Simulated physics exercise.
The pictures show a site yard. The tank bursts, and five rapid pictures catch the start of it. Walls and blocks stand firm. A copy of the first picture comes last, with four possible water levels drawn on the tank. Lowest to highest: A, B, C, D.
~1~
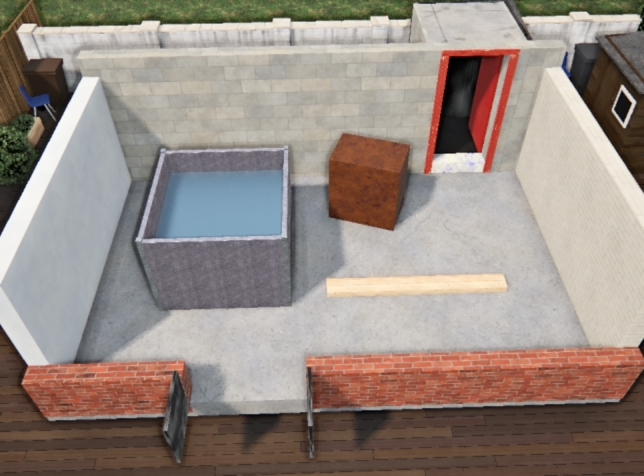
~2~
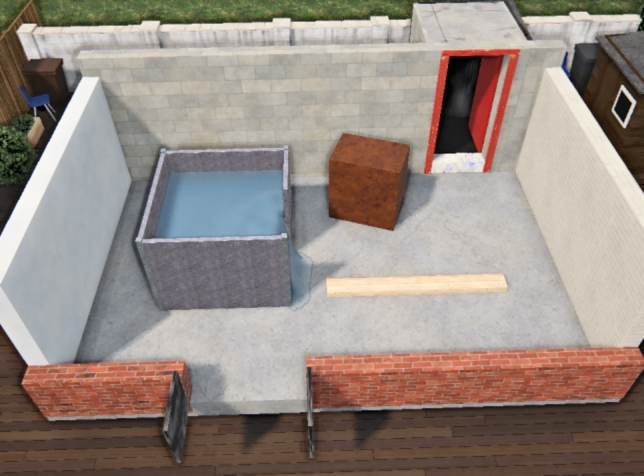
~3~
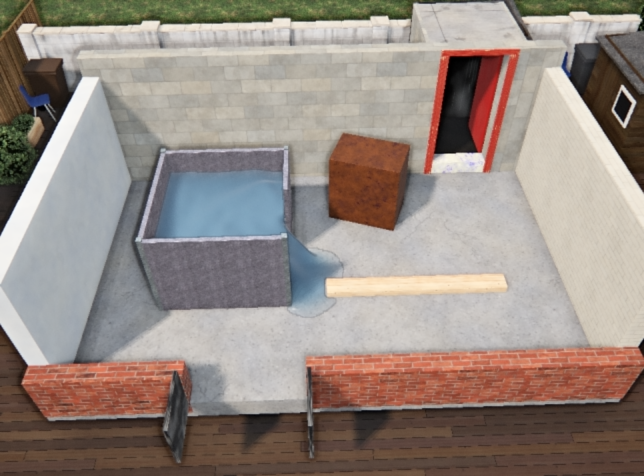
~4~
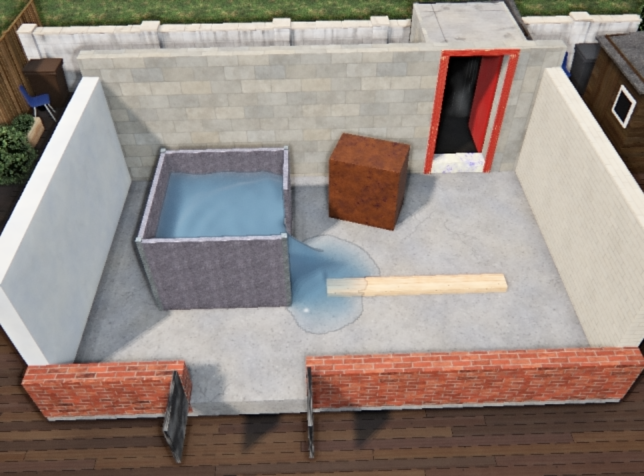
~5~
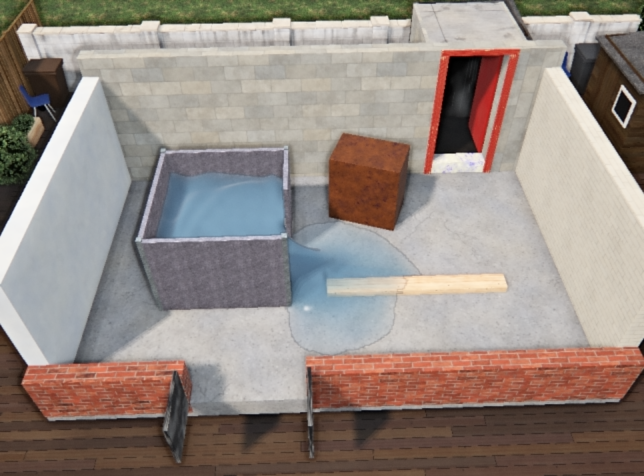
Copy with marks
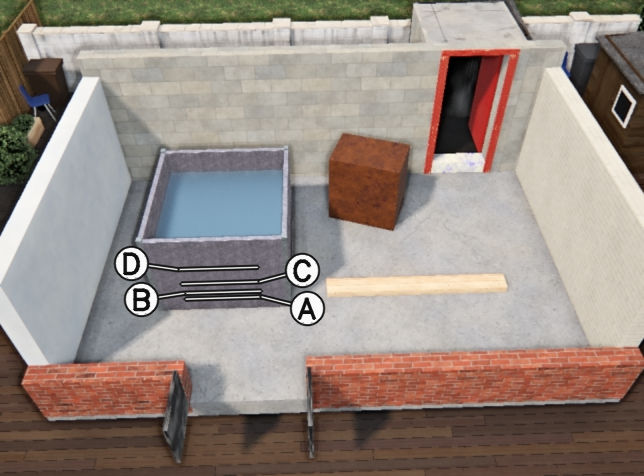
Water poured out of the right side of a full grey tank in a walled yard and spread across the concrete in a widening puddle, reaching around the near end of a wooden plank.
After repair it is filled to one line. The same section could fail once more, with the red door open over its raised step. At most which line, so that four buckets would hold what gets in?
D is the one.
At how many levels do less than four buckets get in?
All of the four.
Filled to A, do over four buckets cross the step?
No.
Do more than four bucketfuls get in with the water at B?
No, that is safe.
In white, A at (223, 298); B at (222, 292); C at (220, 282); D at (217, 268); from the bottom up A, B, C, D.
Choosing A, nothing gets over.
Choosing B, nothing gets over.
Choosing C, nothing gets over.
Choosing D, a bucket or two gets in.
